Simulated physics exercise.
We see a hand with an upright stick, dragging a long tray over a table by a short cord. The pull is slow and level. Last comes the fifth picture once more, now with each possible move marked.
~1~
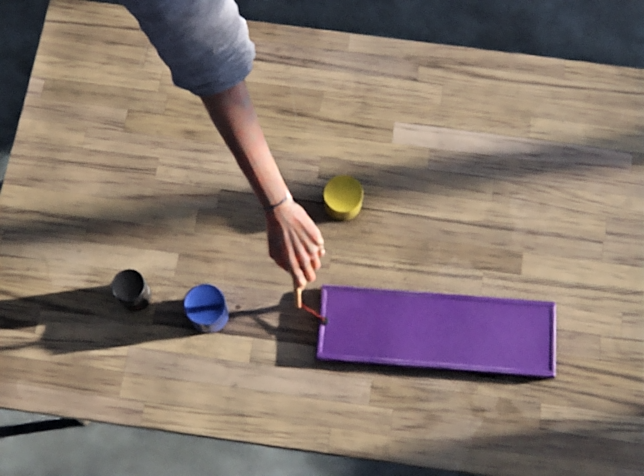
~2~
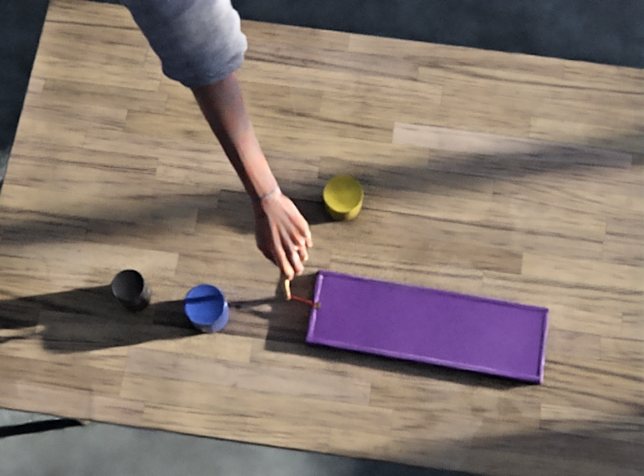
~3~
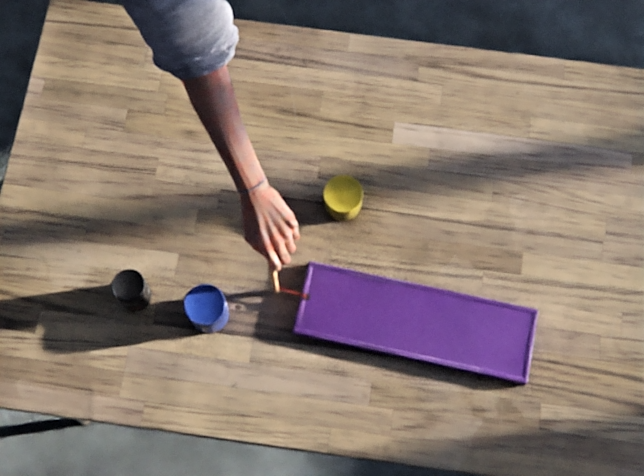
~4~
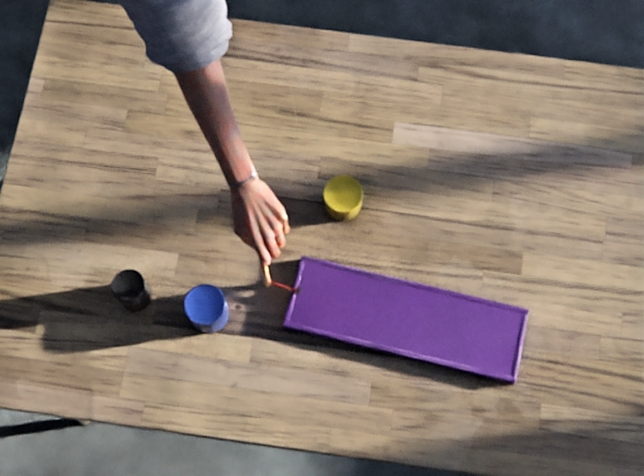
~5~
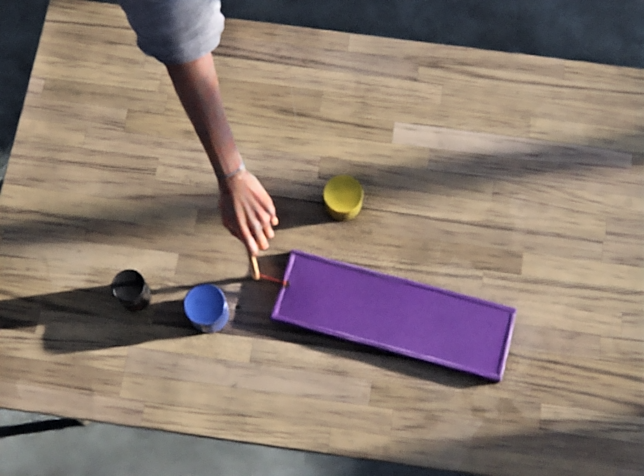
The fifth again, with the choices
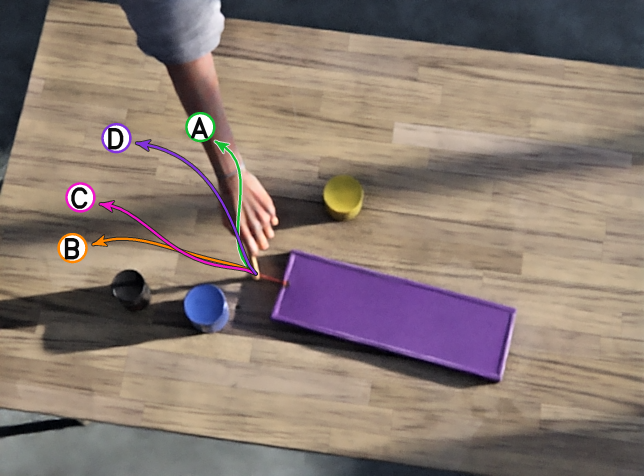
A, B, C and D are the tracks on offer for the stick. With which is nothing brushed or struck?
Path D.
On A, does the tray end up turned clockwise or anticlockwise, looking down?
Clockwise.
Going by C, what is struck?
It meets the blue jar.
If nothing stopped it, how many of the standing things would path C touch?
One.
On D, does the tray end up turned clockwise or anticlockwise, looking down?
Clockwise.
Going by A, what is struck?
The yellow tub.
On the marked copy, A from (256, 274) via (240, 199) to (216, 142); B from (256, 274) via (176, 249) to (93, 244); C from (256, 274) via (169, 243) to (100, 204); D from (256, 274) via (211, 186) to (137, 143).
Taking D. A third of the way, foot of the stick (228, 214), middle of the tray (347, 285).
Two thirds of the way, foot of the stick (185, 161), middle of the tray (293, 242).
When it is over, foot of the stick (132, 144), middle of the tray (246, 213); nothing has been touched.
As for the rest, A meets the yellow tub; B meets the blue jar and black jar; C meets the blue jar.
